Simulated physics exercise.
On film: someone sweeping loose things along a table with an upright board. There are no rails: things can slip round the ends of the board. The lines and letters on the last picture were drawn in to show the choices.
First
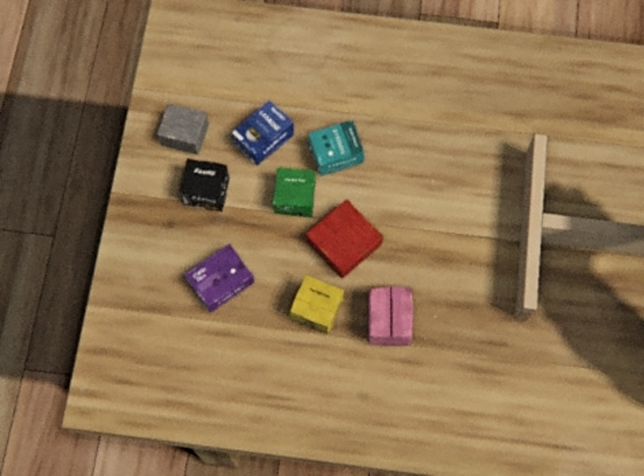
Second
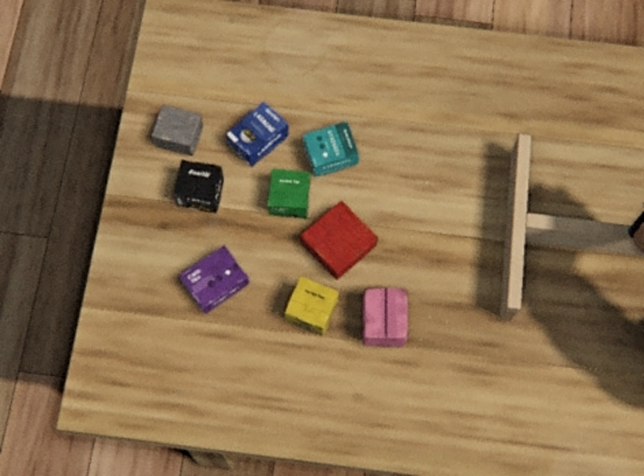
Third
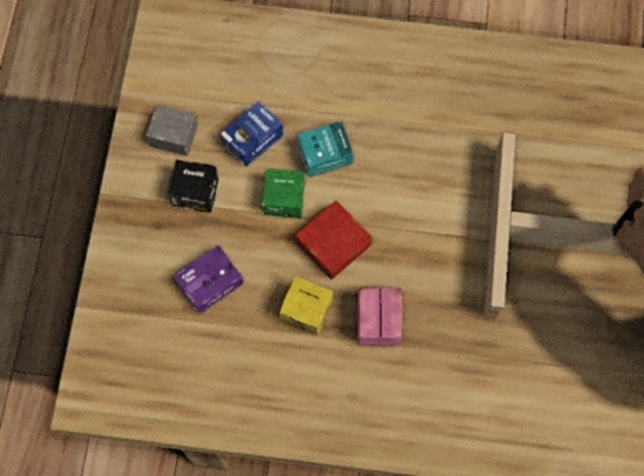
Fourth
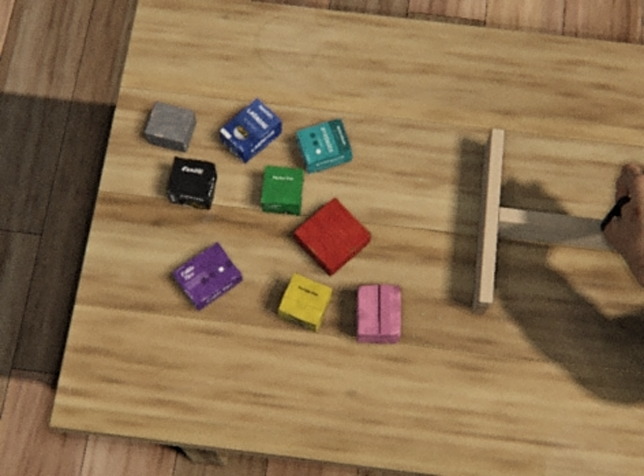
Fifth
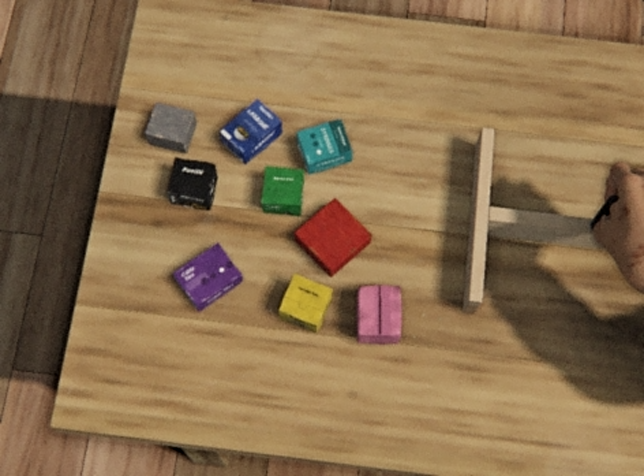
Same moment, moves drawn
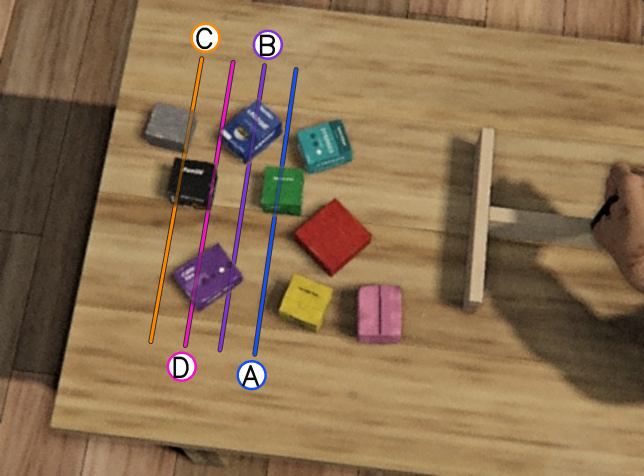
A hand at the right edge slid an upright wooden board a short way left across a table, toward a scattered group of colourful little blocks and packets, which stayed in their places untouched.
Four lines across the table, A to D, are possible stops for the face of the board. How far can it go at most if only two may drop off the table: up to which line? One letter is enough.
Up to line C.
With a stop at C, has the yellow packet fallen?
No.
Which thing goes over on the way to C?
The grey block.
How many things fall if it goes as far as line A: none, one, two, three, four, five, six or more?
In all, none.
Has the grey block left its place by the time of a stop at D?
By then, yes.
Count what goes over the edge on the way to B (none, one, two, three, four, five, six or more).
The count is none.
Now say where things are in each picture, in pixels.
Red block (345, 239); blue packet (263, 133); pink box (390, 316), in the first picture.
Board (520, 219); black packet (199, 186), in the second picture.
Board (504, 217); turquoise box (326, 149), in the third picture.
Board (492, 213); green packet (283, 191), in the fourth picture.
Board (482, 212); red block (333, 238); blue packet (252, 132); pink box (379, 315), in the fifth picture.
On the marked copy, A at (276, 205); B at (243, 201); C at (177, 193); D at (210, 197).
Following C. Soon after the start, board (372, 199); pink box (354, 321); red block (322, 237).
Later, board (264, 187); grey block (164, 127); blue packet (204, 123).
In the end, board (178, 177); grey block over the edge; black packet (109, 172); one fallen.
As for the rest, A is within the limit but short; B is within the limit but short; D is within the limit but short.
